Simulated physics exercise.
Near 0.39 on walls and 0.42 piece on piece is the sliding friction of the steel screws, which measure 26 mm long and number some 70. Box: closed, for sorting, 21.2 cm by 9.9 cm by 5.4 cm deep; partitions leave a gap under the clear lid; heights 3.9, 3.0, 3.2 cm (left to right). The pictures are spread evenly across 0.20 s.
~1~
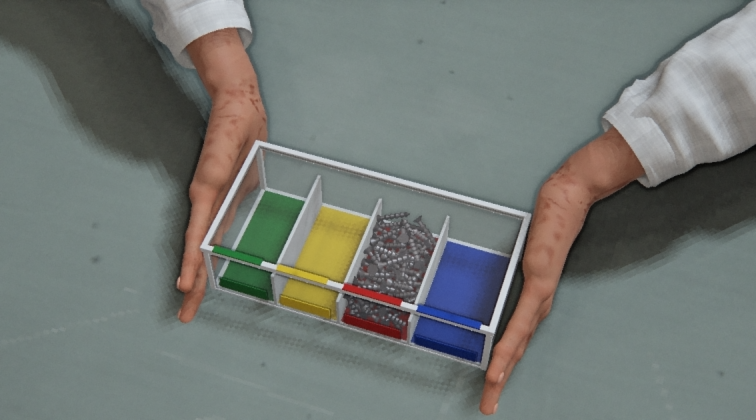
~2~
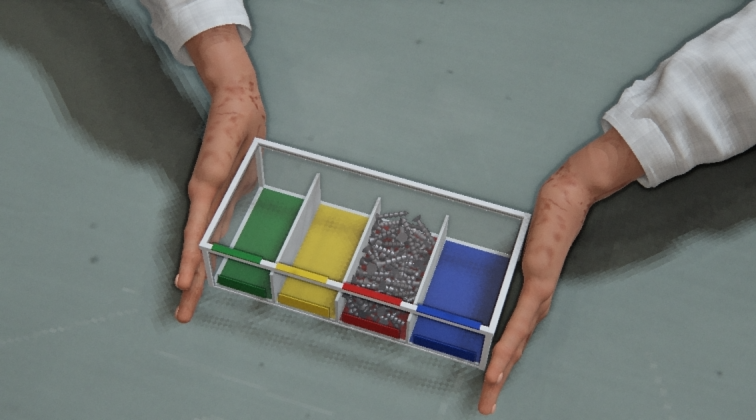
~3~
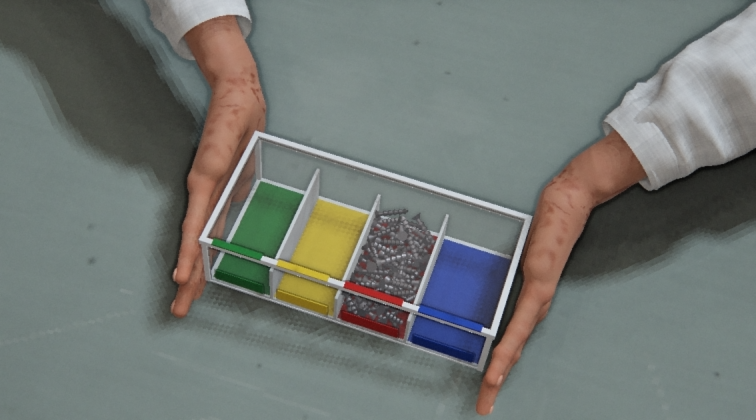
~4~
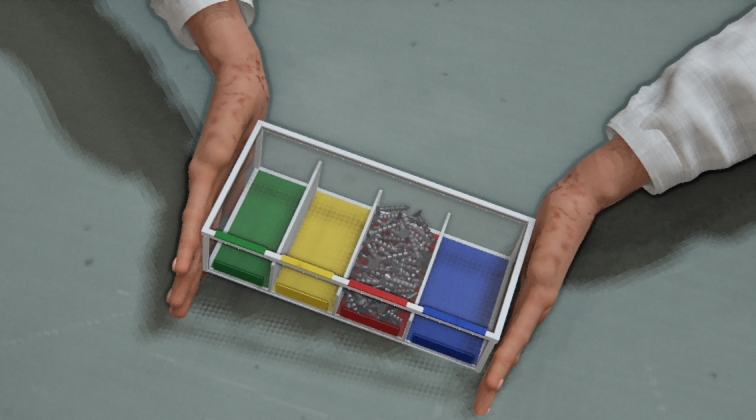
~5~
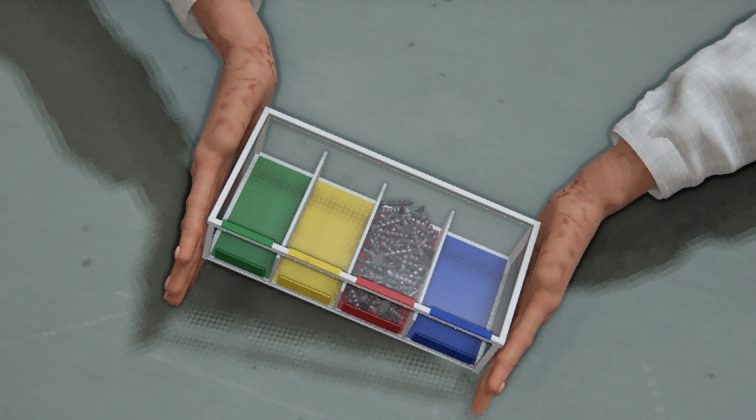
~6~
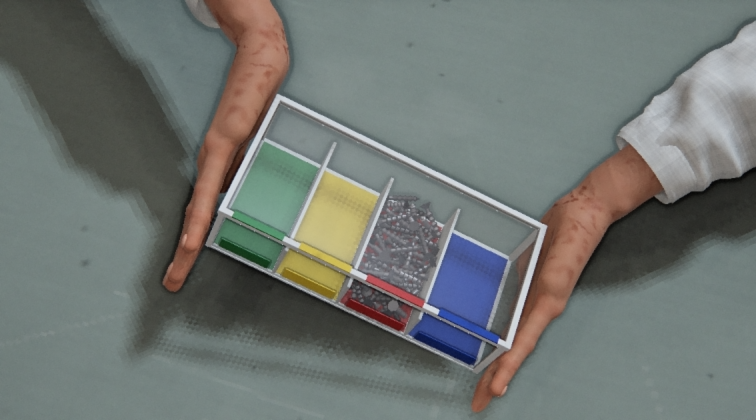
The video shows two hands holding a clear box with green, yellow, red and blue compartments, small metallic pieces filling the red one, and gradually tilting it so the left side rises while the pieces remain in the red section.
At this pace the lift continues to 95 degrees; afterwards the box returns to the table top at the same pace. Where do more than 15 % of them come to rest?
Red compartment: Passes the mark; blue compartment: Passes the mark; green compartment: Misses the mark; yellow compartment: Misses the mark.
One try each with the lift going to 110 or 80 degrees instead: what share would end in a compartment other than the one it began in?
Some 90 and some 30 per cent, respectively.
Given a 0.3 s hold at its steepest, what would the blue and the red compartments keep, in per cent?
In that case blue keeps 70% and red keeps 30%.
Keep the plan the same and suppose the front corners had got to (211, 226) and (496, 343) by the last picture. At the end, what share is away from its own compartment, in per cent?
Then about 50 per cent.
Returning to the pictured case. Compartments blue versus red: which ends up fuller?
The blue one.
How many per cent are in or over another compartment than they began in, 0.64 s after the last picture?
About 20 %.
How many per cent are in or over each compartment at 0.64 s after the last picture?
Red 80; blue 20; green 0; yellow 0.
Then, 0.64 s after the last picture, tilt 94 degrees; red 80 %, blue 20 %.
Then, 1.06 s after the last picture, tilt 41 degrees; red 40 %, blue 60 %.
Then, 1.57 s after the last picture, tilt 0 degrees; red 40 %, blue 60 %.
In the end, red 40 %, blue 60 %, green 0 %, yellow 0 %.
